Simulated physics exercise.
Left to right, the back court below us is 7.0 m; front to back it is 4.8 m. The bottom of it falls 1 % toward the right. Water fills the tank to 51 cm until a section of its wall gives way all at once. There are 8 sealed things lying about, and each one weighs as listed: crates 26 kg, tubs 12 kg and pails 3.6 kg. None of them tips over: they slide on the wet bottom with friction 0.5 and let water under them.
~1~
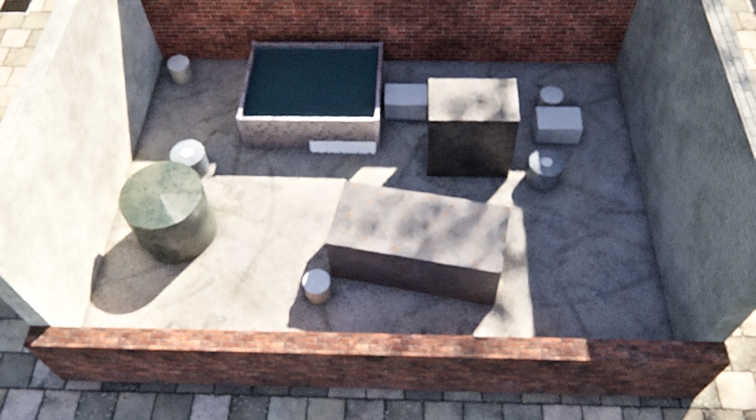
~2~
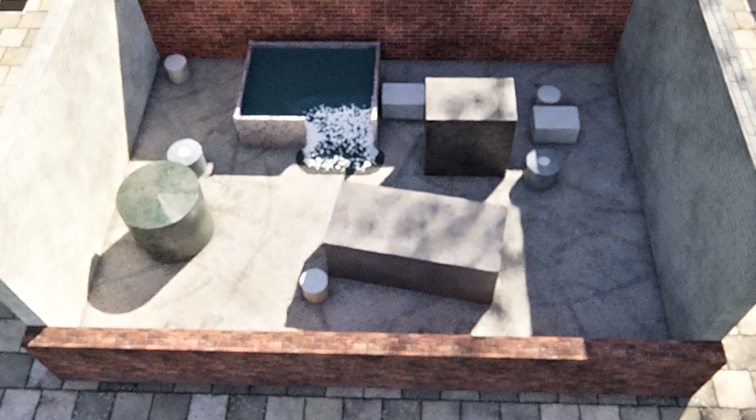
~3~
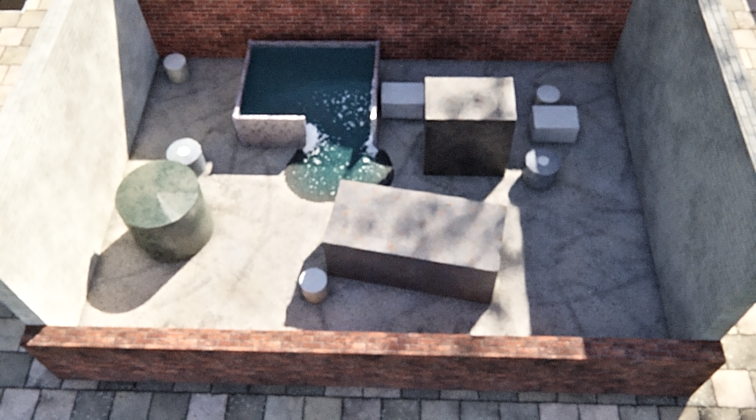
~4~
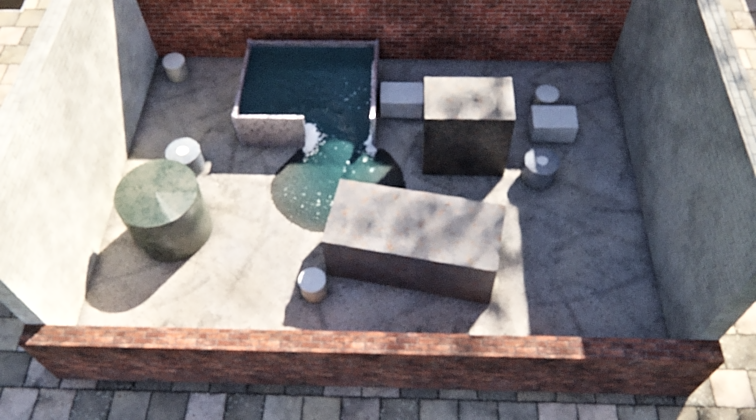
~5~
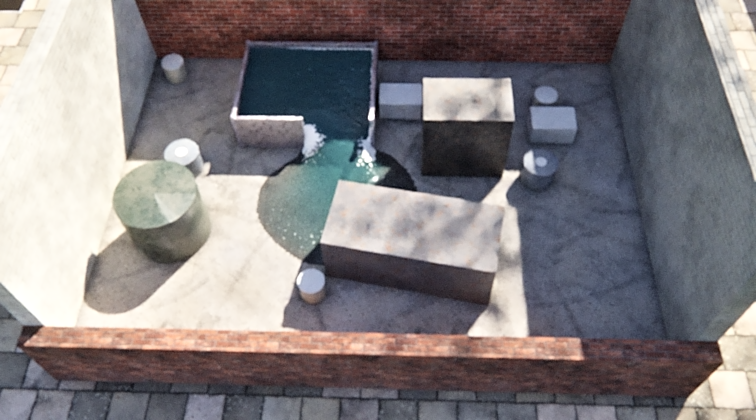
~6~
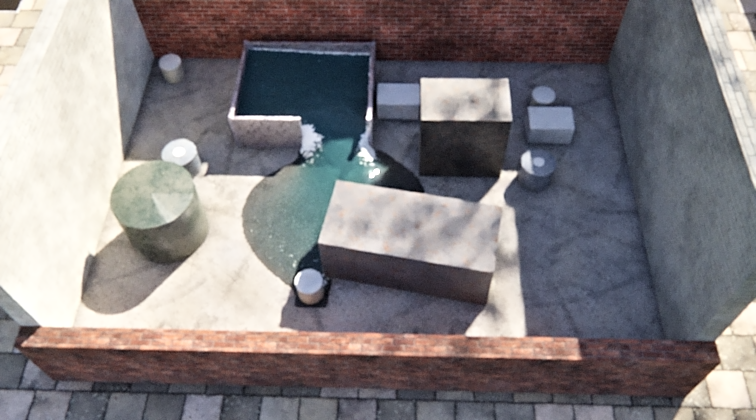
The video shows a walled court with a brick-edged front, where water bursts through the front of a raised rectangular tank and spreads in a widening dark pool around a long block, reaching a small pail while the objects stay put.
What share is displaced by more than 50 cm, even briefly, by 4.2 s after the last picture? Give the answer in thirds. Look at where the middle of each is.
Under a third.
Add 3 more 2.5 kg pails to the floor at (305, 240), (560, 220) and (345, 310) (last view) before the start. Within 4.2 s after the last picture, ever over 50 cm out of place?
In turn: Past it, over, under.
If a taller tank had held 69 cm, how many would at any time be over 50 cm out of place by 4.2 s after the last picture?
In that case the number is 2.
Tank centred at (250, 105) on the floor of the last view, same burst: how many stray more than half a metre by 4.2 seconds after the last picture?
Then the count would be 1.
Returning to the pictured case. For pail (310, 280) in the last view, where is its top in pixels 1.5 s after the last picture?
About pixel (352, 327).
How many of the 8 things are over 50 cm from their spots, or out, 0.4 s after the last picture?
By that point, 0.
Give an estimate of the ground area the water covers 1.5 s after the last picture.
I'd put it close to 14 m2.
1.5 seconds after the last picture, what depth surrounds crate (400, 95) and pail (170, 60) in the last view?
Depth approx. 0 cm / 0 cm.
Then, 0.4 s after the last picture 0 of 8 are over 50 cm from their spots; 0 afloat.
Then, 1.5 s after the last picture 1 of 8 are over 50 cm from their spots; 0 afloat.
Then, 2.8 s after the last picture 1 of 8 are over 50 cm from their spots; 0 afloat.
Then, 4.2 s after the last picture 1 of 8 are over 50 cm from their spots, and 1 have been at some point; 0 afloat.
